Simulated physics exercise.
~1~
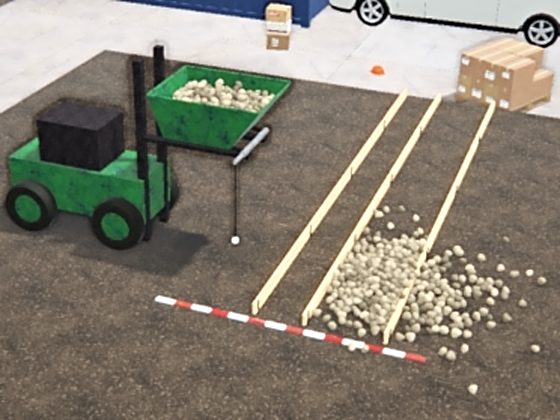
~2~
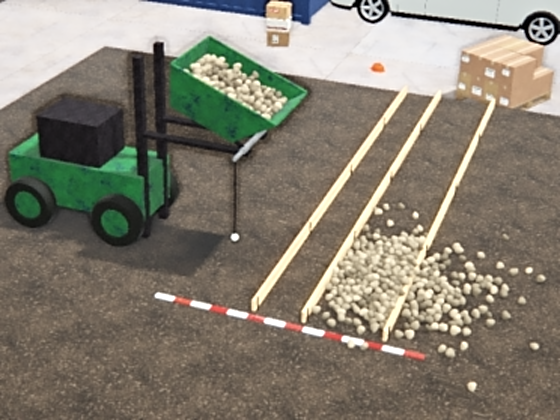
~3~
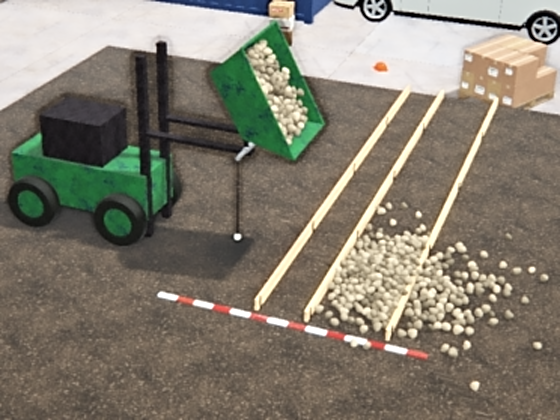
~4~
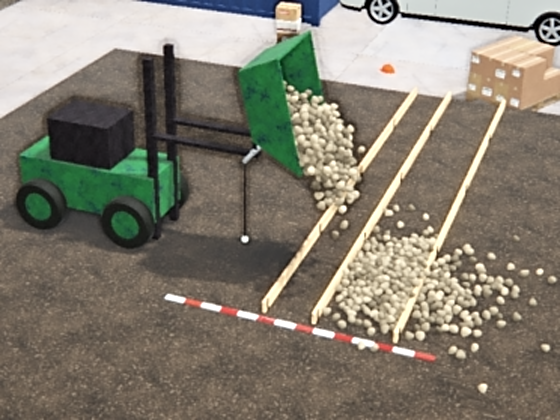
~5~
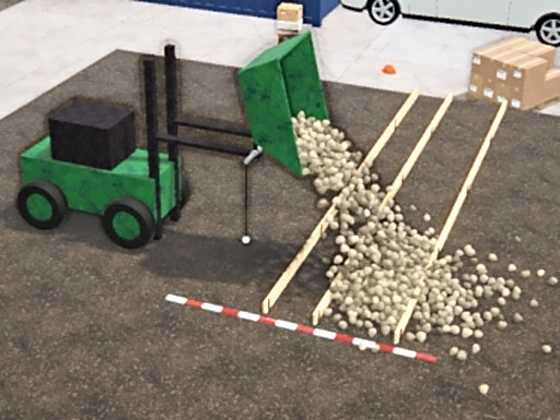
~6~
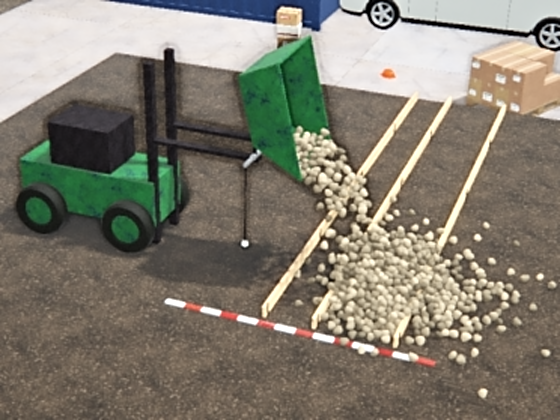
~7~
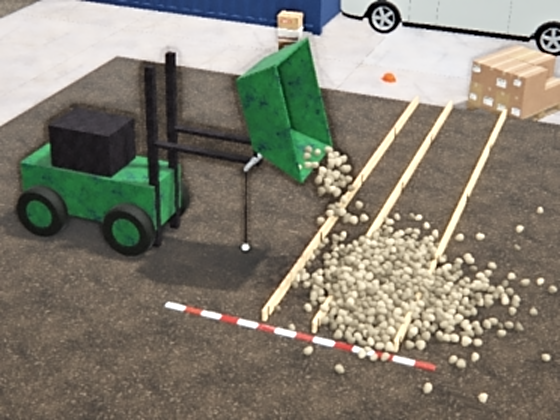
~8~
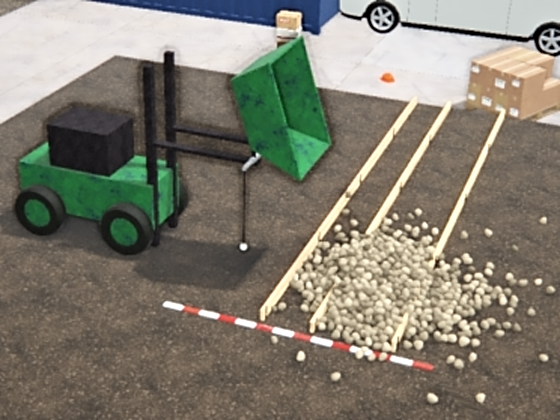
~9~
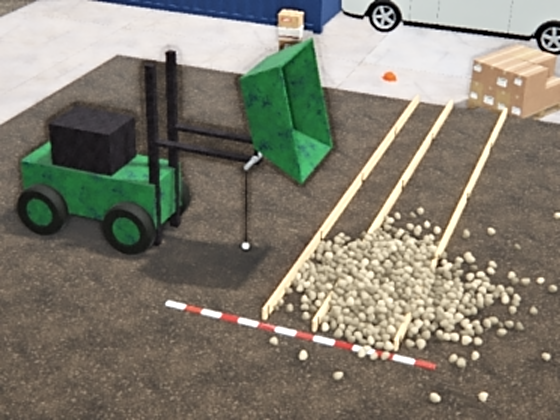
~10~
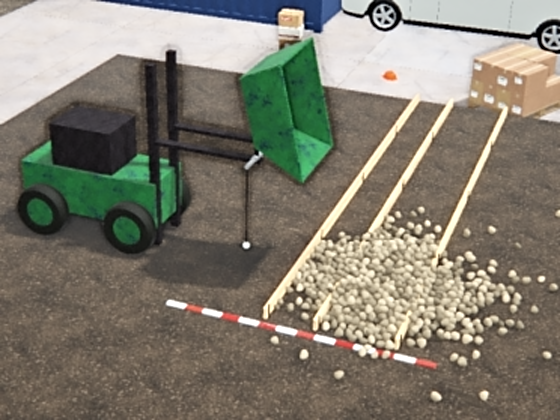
In this clip, a green forklift tips its raised skip steeply to the right, pouring pale cobbles across wooden boards onto an existing pile. The skip jerks slightly as the last stones leave, and ends empty and still tilted beside a larger, wider heap with scattered stones around it.
